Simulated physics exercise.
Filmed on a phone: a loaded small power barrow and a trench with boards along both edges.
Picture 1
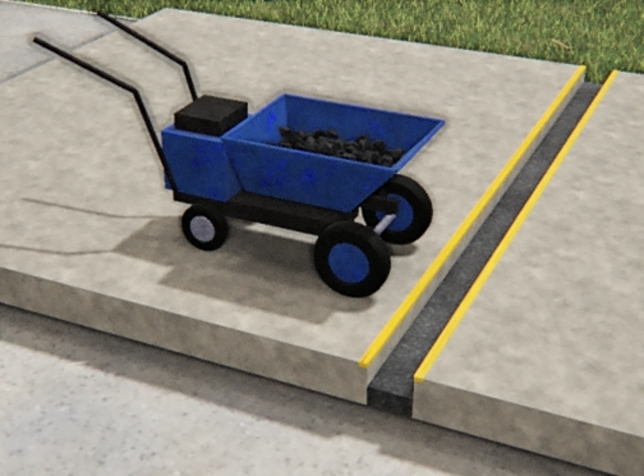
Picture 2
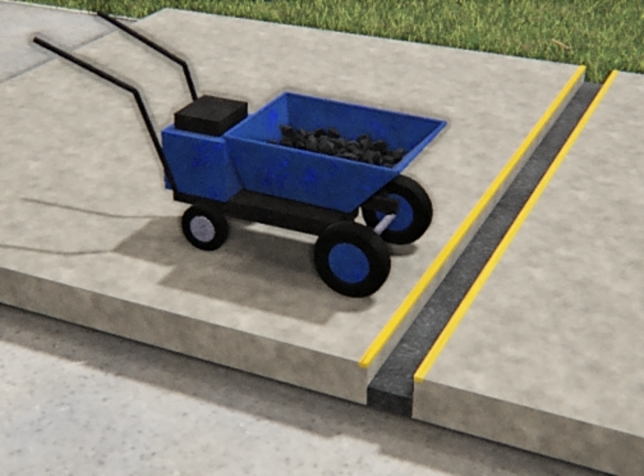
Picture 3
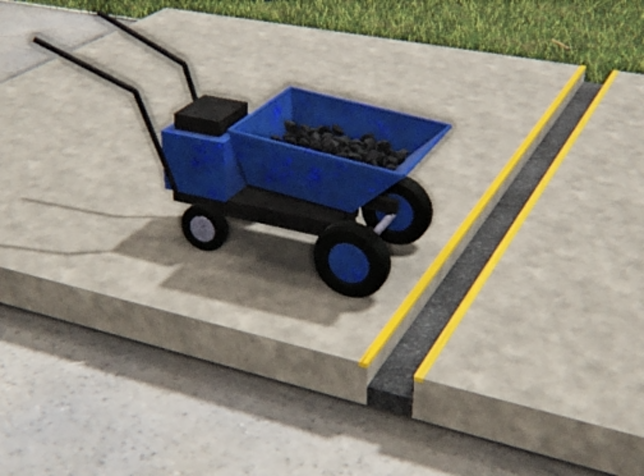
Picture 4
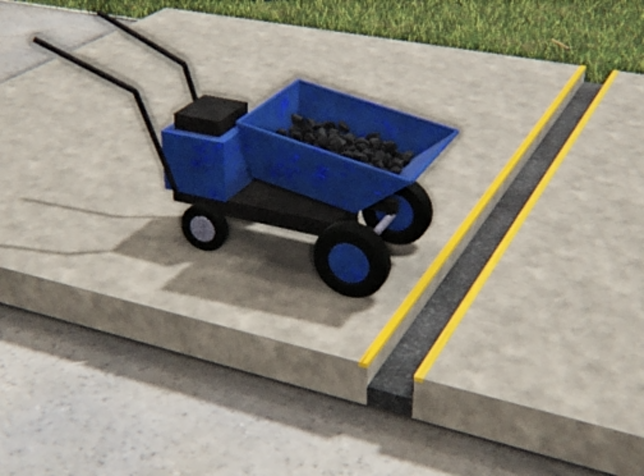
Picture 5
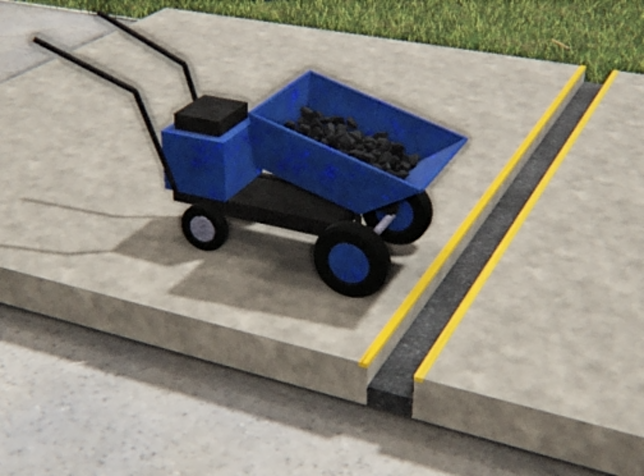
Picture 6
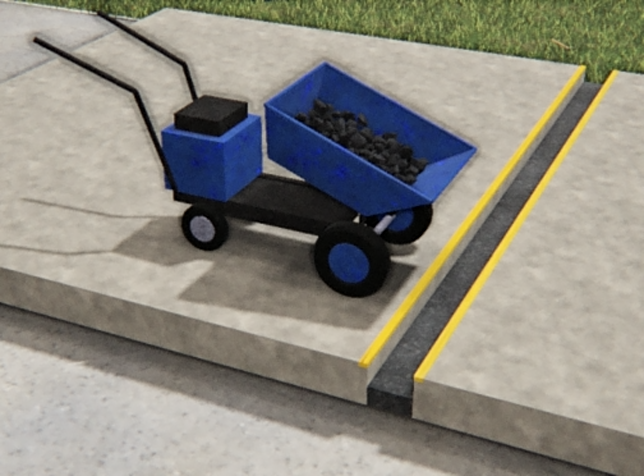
Blue power barrow standing beside a narrow yellow-edged trench, its skip of dark lumps tilting gradually forward to the right.
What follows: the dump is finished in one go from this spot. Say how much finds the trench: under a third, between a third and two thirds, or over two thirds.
Between the edges lies under a third of the load.
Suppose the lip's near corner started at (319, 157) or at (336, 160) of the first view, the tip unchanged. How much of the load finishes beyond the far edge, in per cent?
First some 0, then 10 per cent.
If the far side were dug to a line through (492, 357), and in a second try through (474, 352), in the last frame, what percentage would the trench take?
The first gives 70 %, the second 40 %.
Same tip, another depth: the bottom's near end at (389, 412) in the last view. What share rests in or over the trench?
About 0 per cent.
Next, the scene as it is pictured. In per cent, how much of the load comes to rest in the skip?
Near 35 %.
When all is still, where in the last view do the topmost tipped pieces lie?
At about (508, 283).
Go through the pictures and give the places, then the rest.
Lip of the skip near (396, 172), level; top of the load near (329, 152), lumps of coal; first edge of the trench near (387, 331); far edge near (440, 344), the trench under half as wide as the skip, and about half as deep as wide, in the first frame.
Lip of the skip near (398, 173), tipped barely; top of the load near (331, 152), in the second frame.
Lip of the skip near (403, 176), tipped barely; top of the load near (316, 145), in the third frame.
Lip of the skip near (411, 182), tipped a little; top of the load near (318, 148), in the fourth frame.
Lip of the skip near (421, 191), tipped a little; top of the load near (313, 142), in the fifth frame.
Lip of the skip near (431, 202), tipped clearly; top of the load near (318, 125); first edge of the trench near (387, 331); far edge near (440, 344), in the sixth frame.
Shortly afterwards, skip tipped steeply; the whole lot in the skip.
Next, skip tipped right over; near two thirds in the skip; near a third beyond it.
Some moments later, skip tipped right over; near a third in the skip; only a few in or heaped over the trench; near two thirds beyond it.
In the end, skip tipped right over; near a third in the skip; only a few in or heaped over the trench; near two thirds beyond it.
